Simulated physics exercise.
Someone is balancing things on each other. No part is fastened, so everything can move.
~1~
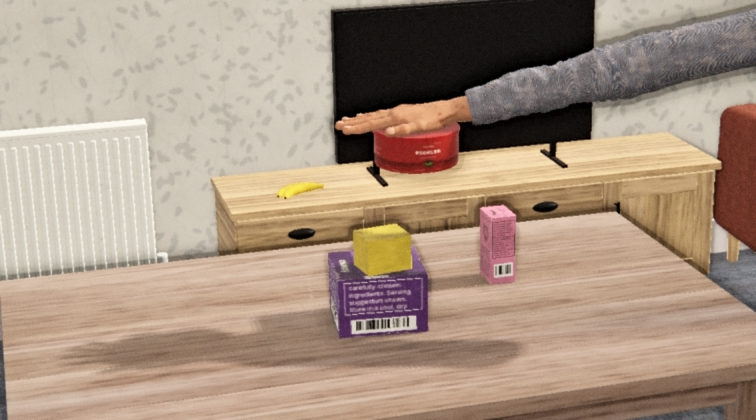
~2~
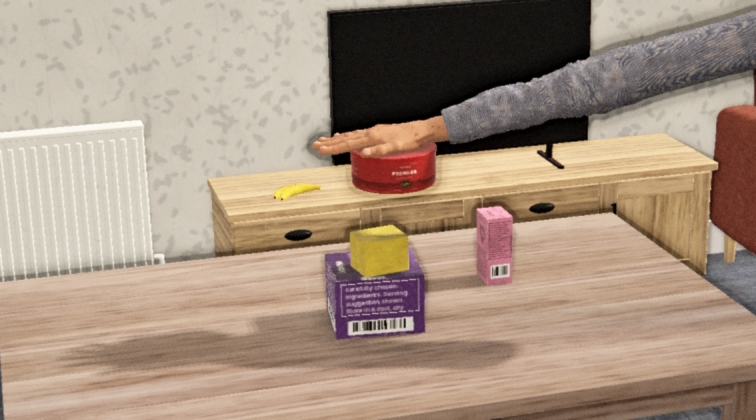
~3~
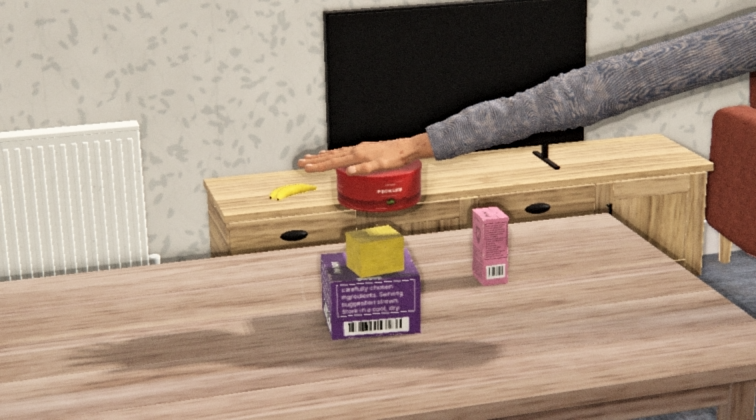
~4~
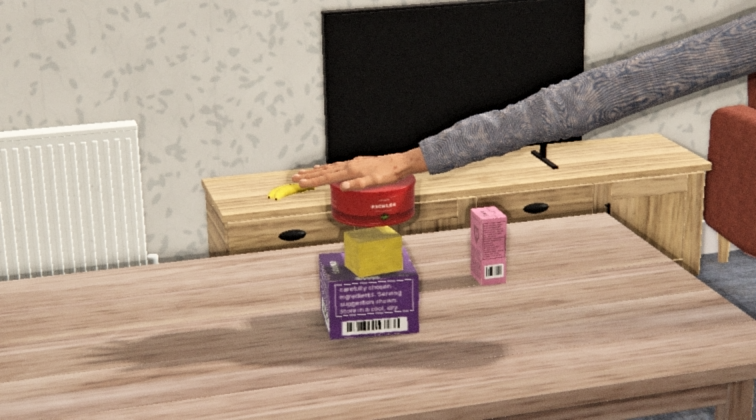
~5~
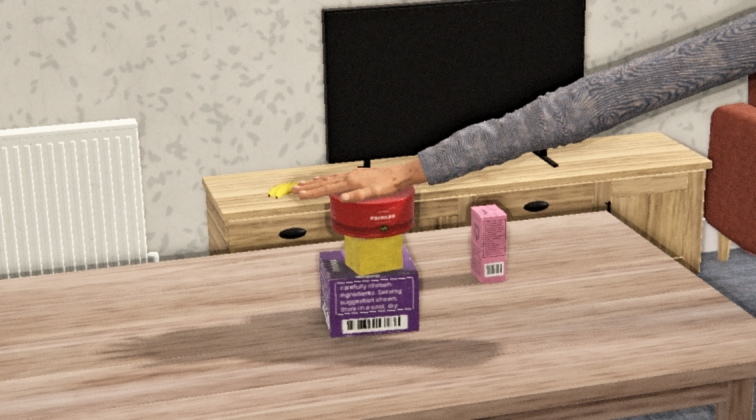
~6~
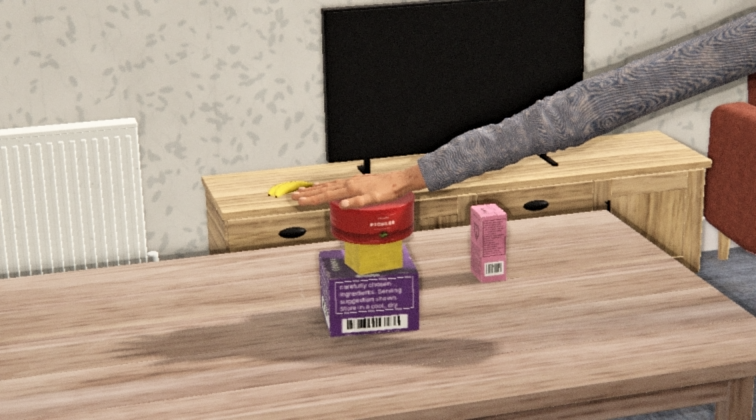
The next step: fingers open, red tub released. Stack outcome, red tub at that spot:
Safe.
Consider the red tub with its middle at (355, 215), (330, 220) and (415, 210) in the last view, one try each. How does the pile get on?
Stays standing, topples over, topples over.
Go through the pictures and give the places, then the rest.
In the first picture, still above its spot; red tub (416, 144); purple box (377, 291).
In the second picture, still above its spot; red tub (393, 164); yellow block (379, 251).
In the third picture, still above its spot; red tub (379, 182); pink carton (490, 246).
In the fourth picture, still above its spot; red tub (373, 196); purple box (368, 293).
In the fifth picture, still above its spot; red tub (372, 207); yellow block (374, 249).
In the sixth picture, set down, still held; red tub (372, 214); pink carton (488, 243).
Then, 0.40 s after the last picture, nothing has stirred.
Then, 1.20 s after the last picture, red tub resting near (372, 214).
At rest, all 4 in place. Seen from the same camera at the end, red tub near (372, 215). The pile holds.
